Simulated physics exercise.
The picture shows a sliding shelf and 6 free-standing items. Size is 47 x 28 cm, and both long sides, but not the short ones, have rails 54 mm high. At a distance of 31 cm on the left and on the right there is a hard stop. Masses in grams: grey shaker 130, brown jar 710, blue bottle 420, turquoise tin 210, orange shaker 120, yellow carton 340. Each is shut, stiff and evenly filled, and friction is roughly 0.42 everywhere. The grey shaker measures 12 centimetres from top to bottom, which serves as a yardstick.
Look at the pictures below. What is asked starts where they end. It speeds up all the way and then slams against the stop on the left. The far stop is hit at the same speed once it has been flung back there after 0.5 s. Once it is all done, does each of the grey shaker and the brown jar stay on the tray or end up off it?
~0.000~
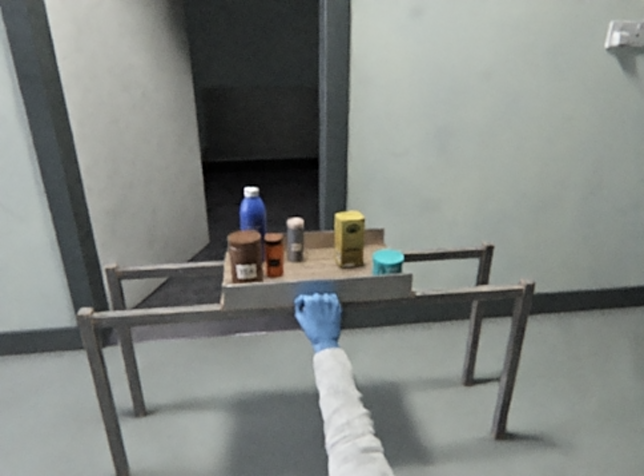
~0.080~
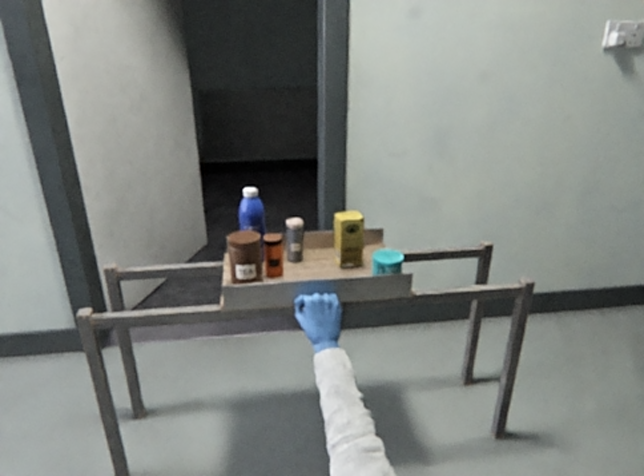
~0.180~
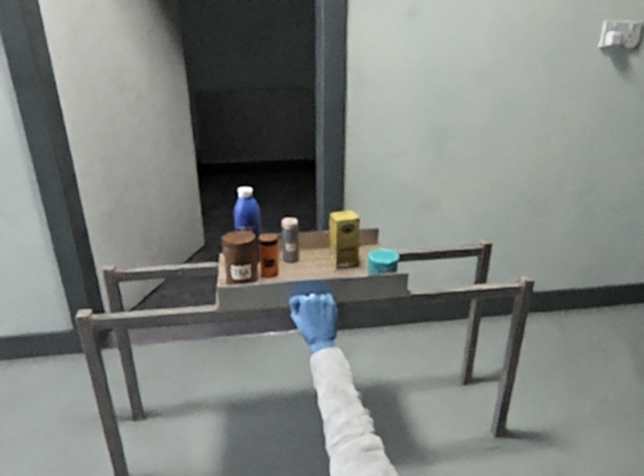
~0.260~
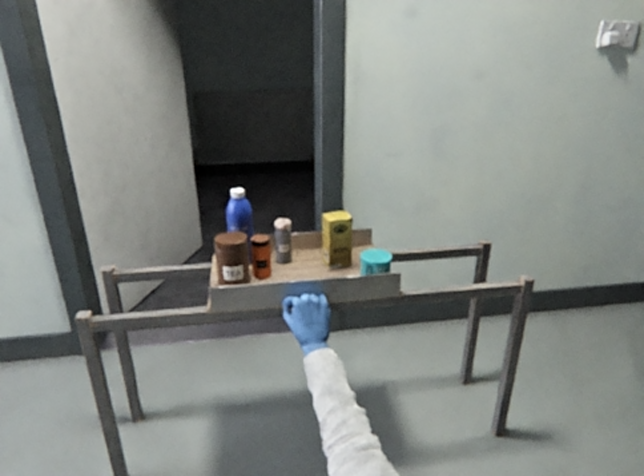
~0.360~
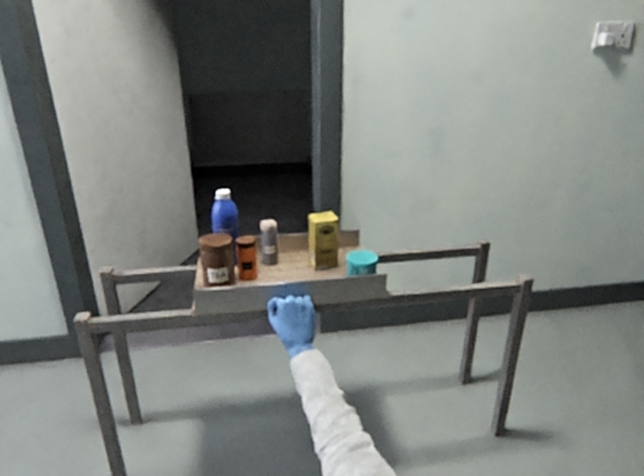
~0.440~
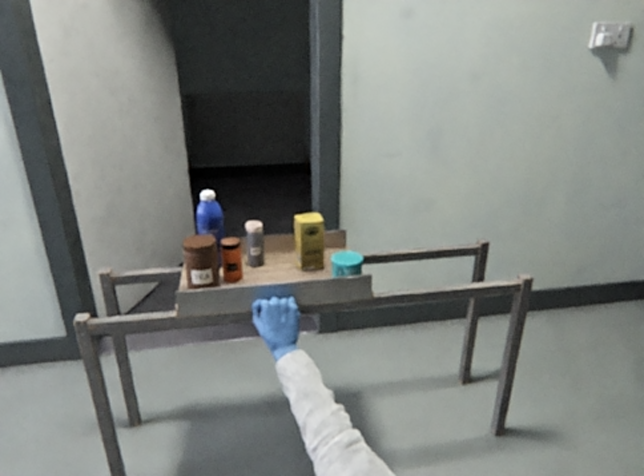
In the end the grey shaker is held by the tray. The brown jar is shed by the tray.
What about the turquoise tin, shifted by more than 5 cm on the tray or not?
The turquoise tin remains in place.
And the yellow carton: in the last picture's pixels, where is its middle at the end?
Rest position, about (429, 249) px.
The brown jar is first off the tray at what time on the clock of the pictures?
It happens at about 0.8 s.
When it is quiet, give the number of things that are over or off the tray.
That makes 5.
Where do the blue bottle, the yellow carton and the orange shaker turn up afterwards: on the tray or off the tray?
Observed: Blue bottle exits its support; yellow carton remains in bounds; orange shaker remains in bounds.
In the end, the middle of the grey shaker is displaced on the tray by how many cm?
The shift is close to 8 cm.
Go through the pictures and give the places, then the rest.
In the first picture, tray midway; grey shaker (296, 240); brown jar (246, 260).
In the second picture, tray midway; orange shaker (273, 256); yellow carton (349, 239).
In the third picture, tray moved 1 cm left; blue bottle (248, 226); turquoise tin (383, 269).
In the fourth picture, tray moved 3 cm left; orange shaker (261, 257); yellow carton (337, 240).
In the fifth picture, tray moved 7 cm left; blue bottle (226, 228); turquoise tin (362, 271).
In the sixth picture, tray moved 11 cm left; grey shaker (255, 244); brown jar (202, 265).
After 1.14 s, tray moved 31 cm left; brown jar and blue bottle now off the tray; grey shaker on its side near (126, 271); yellow carton on its side.
After 2.24 s, tray moved 3 cm right; grey shaker on its side near (249, 254); yellow carton on its side; orange shaker slid 9 cm.
At rest (4.6 s), off the tray, brown jar and blue bottle; tipped over on the tray, grey shaker, orange shaker and yellow carton; the last one in place, give or take 5 cm. In the last view, grey shaker near (385, 253).
